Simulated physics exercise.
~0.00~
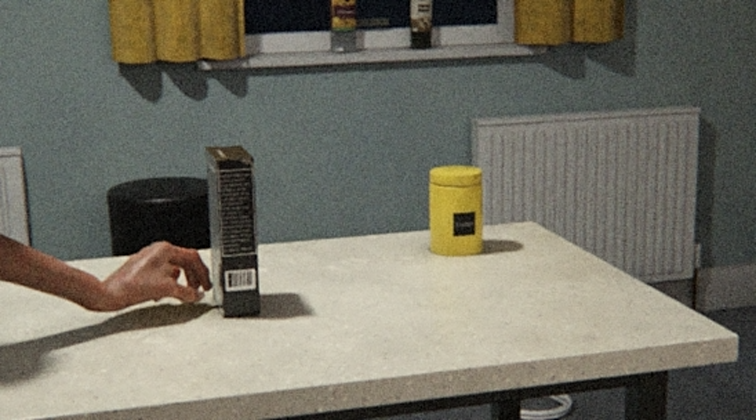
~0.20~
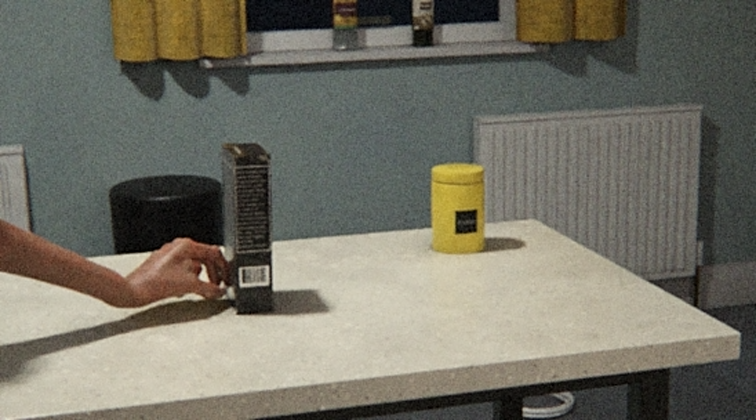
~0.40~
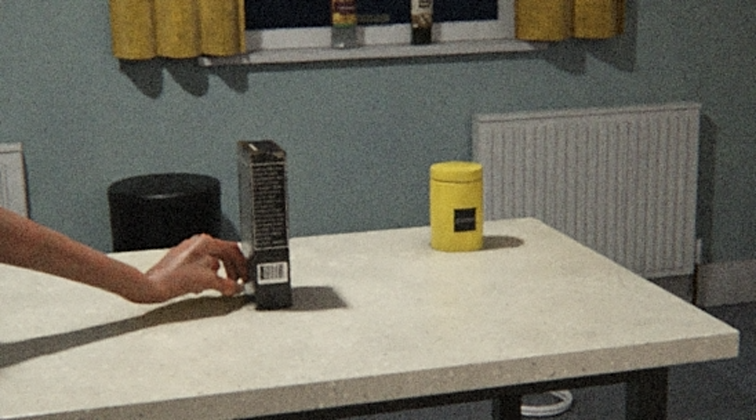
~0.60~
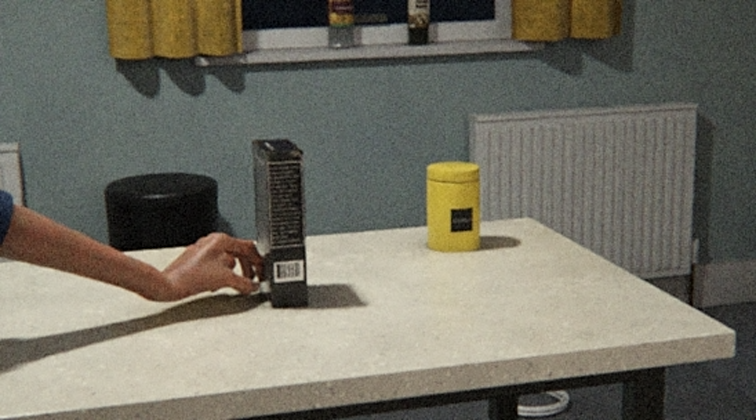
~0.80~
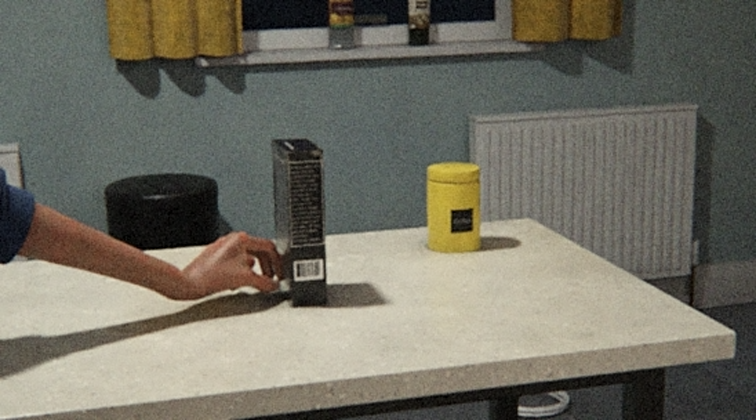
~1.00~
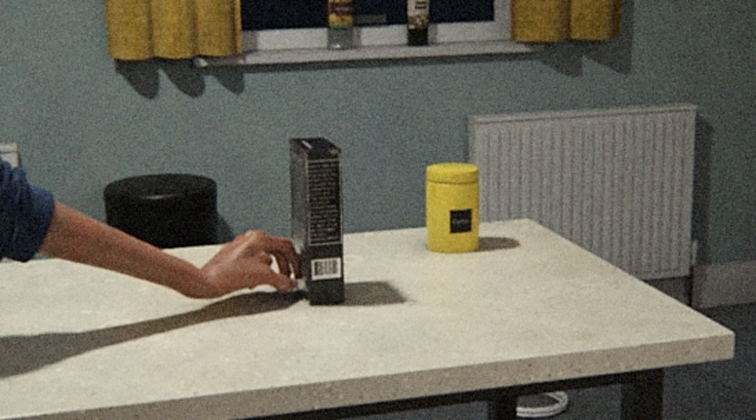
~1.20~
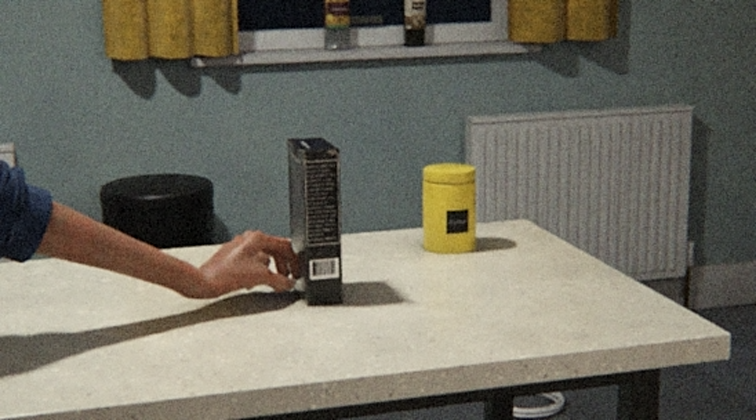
In a dim room with blue-grey walls, a slightly swaying camera looks across a pale speckled table towards a windowsill with yellow curtains and a white radiator. A tall black packet stands upright left of centre, and a yellow jar with a dark label stands farther back to its right. From the left, a hand with its fingers low against the packet pushes it slowly to the right. The packet slides steadily across the tabletop without tipping, the arm following and a dark blue sleeve coming into view. Finally the hand stops, and the packet stands upright, still short of the unmoved jar.
